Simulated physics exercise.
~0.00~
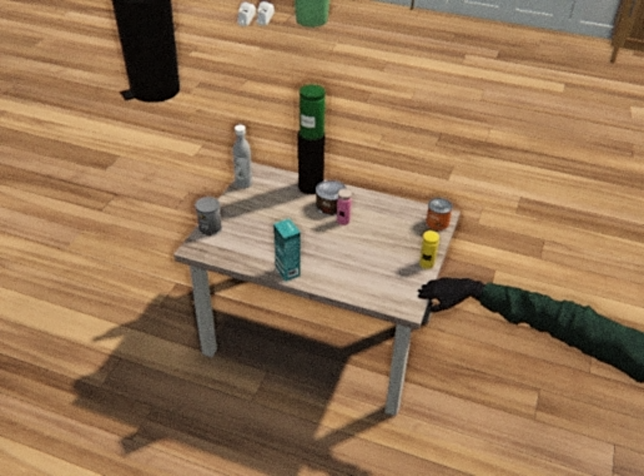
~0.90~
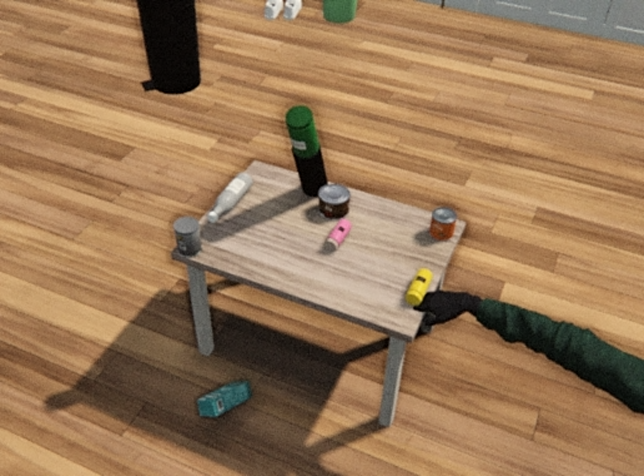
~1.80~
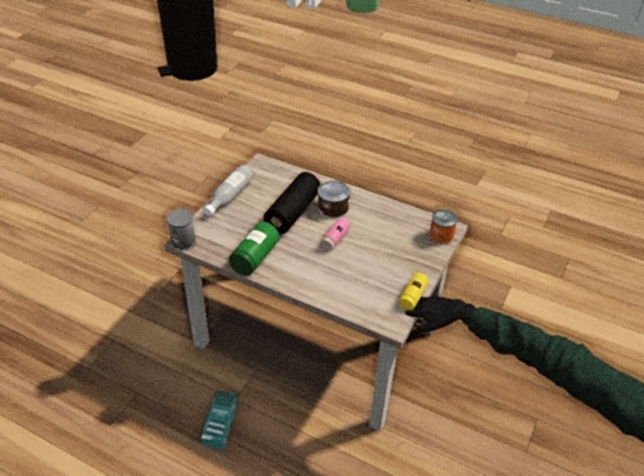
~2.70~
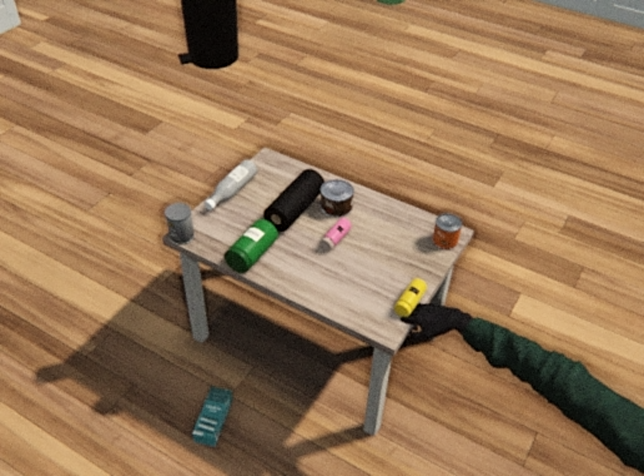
A turquoise carton dropped off a small wooden table beside a gloved hand as the bottle and both shakers tipped over, then the green jar and black roll toppled; the carton stayed on the floor while the tub and tins remained upright.
